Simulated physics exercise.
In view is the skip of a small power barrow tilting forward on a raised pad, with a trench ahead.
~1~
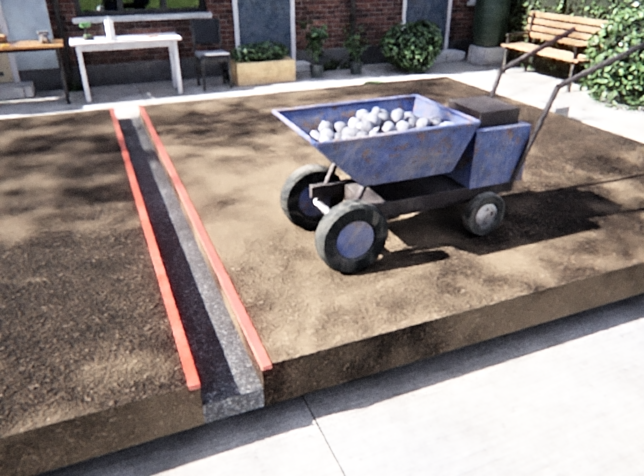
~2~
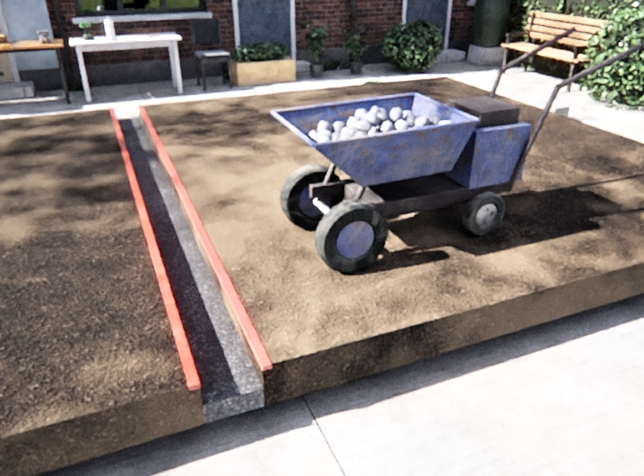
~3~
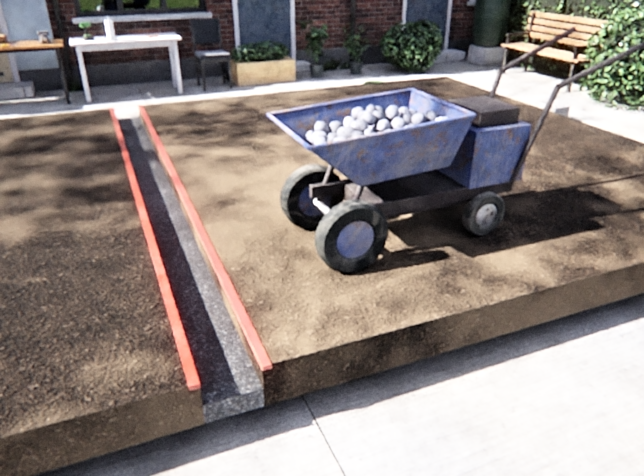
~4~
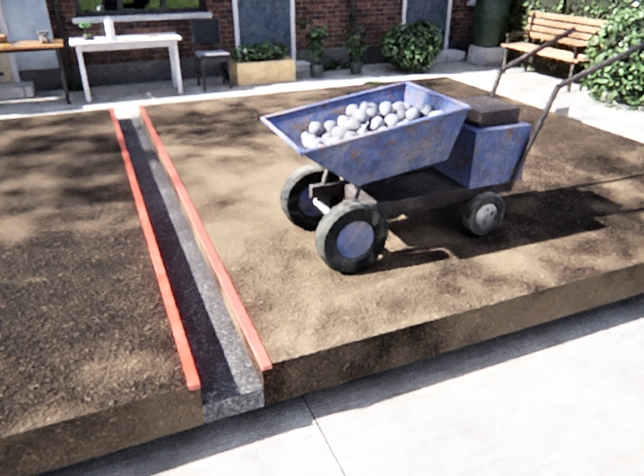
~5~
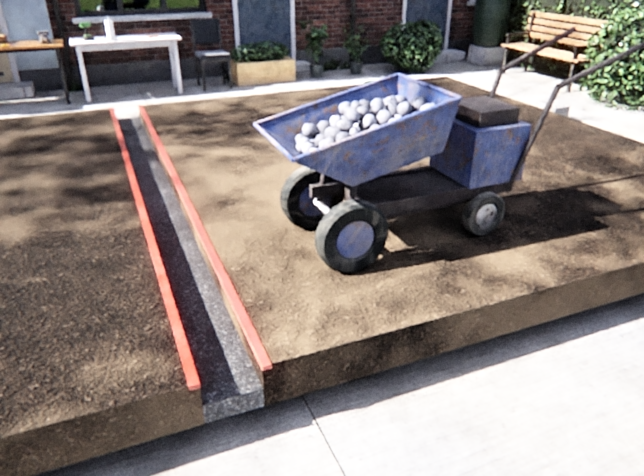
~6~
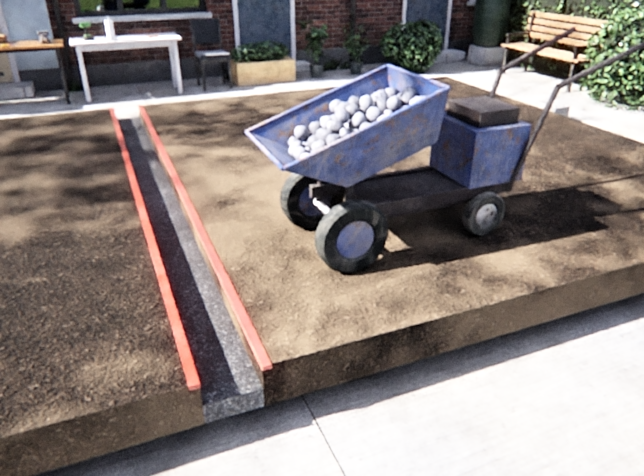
Blue skip of a small power barrow, loaded with pale cobbles, tilting forward to the left near a red-edged trench.
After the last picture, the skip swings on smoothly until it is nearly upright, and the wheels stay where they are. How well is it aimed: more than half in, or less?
Greater share.
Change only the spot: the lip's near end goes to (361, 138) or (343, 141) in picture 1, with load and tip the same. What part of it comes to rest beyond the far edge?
Try 1 about 0 %, try 2 about 10 %.
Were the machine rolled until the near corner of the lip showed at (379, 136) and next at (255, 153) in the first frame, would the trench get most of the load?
Trial 1 falls short of half, trial 2 falls short of half.
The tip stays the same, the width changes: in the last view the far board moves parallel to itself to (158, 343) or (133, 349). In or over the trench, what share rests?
The first case gives close to 90 per cent and the second close to 90 per cent.
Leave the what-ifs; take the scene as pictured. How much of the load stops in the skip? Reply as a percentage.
It comes to 5 per cent or so.
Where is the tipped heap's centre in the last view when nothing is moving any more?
Around (189, 272).
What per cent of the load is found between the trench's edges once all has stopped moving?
It comes to roughly 65 percent of the load.
Soon, skip tipped steeply; all in the skip.
A while on, skip tipped steeply; most in the skip; a small part short of the trench; a small part in or heaped over the trench; a small part falling.
Towards the end, skip tipped right over; a small part in the skip; a small part short of the trench; about two thirds in or heaped over the trench; a small part beyond it.
Finally, skip tipped right over; a small part in the skip; a small part short of the trench; about two thirds in or heaped over the trench; a small part beyond it.
